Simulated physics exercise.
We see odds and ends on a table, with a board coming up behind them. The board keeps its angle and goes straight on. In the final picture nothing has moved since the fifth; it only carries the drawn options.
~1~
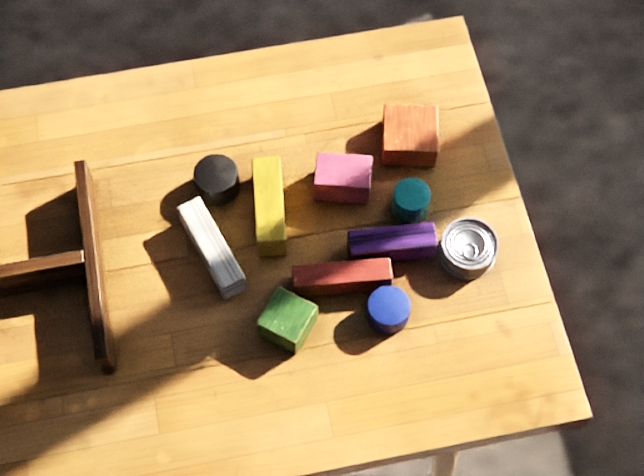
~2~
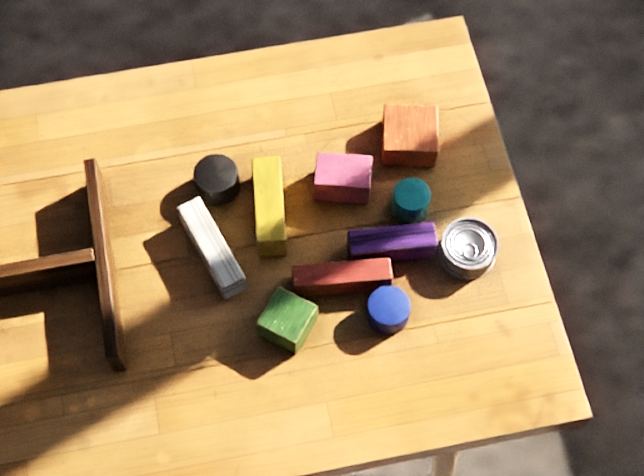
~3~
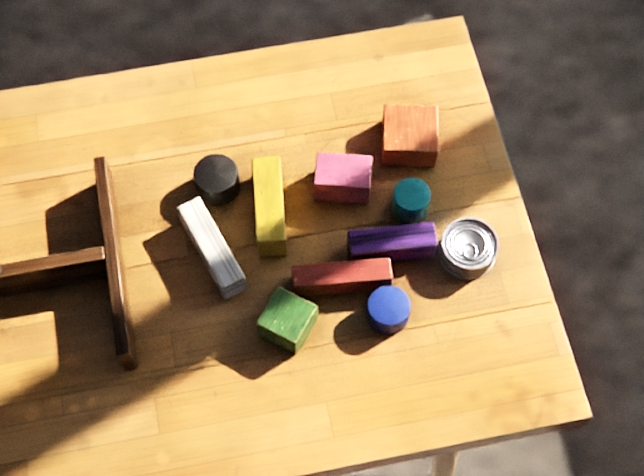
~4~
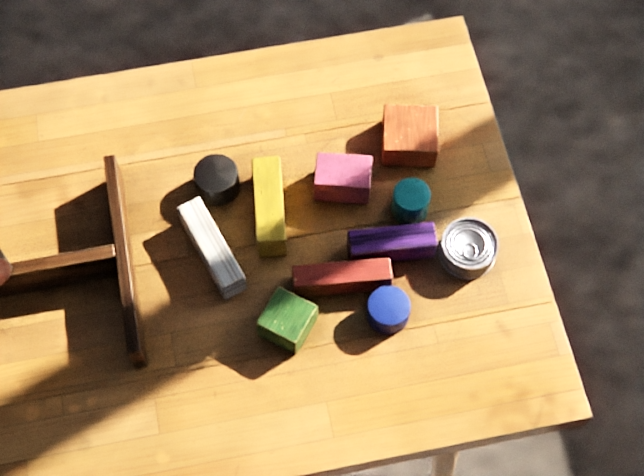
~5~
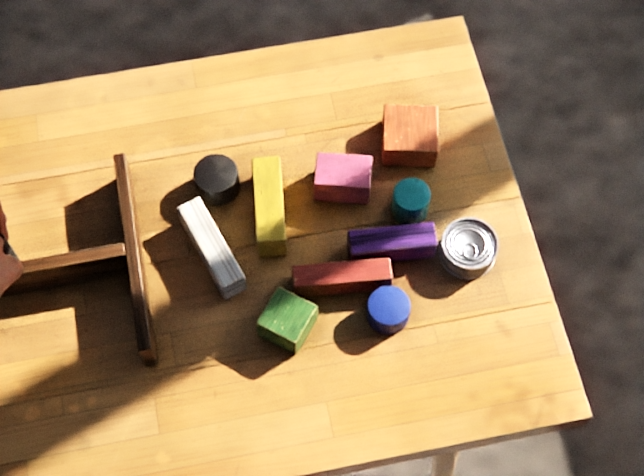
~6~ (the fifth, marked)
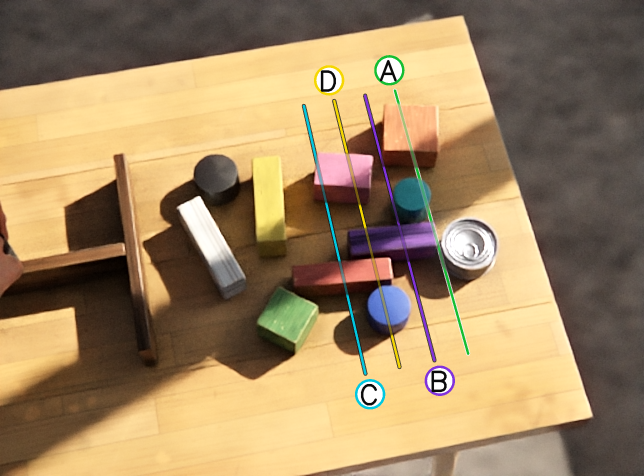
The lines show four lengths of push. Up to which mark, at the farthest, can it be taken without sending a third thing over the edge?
It should halt at A.
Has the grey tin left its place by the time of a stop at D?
Yes.
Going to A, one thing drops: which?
The grey tin goes over.
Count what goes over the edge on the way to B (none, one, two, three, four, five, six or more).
By then, one.
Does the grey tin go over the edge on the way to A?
Yes.
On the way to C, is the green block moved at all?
Yes.
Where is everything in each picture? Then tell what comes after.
In the first frame, purple stick (391, 245); yellow bar (269, 206); black tin (217, 180).
In the second frame, board (100, 253); green block (288, 321).
In the third frame, board (110, 251); turquoise tin (411, 202).
In the fourth frame, board (121, 249); grey tin (469, 248).
In the fifth frame, board (131, 247); orange block (410, 135); pink block (343, 179); purple stick (391, 245).
On the copy, A at (429, 214); B at (398, 220); C at (333, 231); D at (365, 225).
On A. First, board (241, 228); green block (297, 318); black tin (259, 172).
Then, board (348, 208); grey tin (523, 255); orange block (431, 128).
Finally, board (428, 194); grey tin over the edge; pink block (513, 160); one fallen.
By contrast, B is within the limit but short; C is within the limit but short; D is within the limit but short.
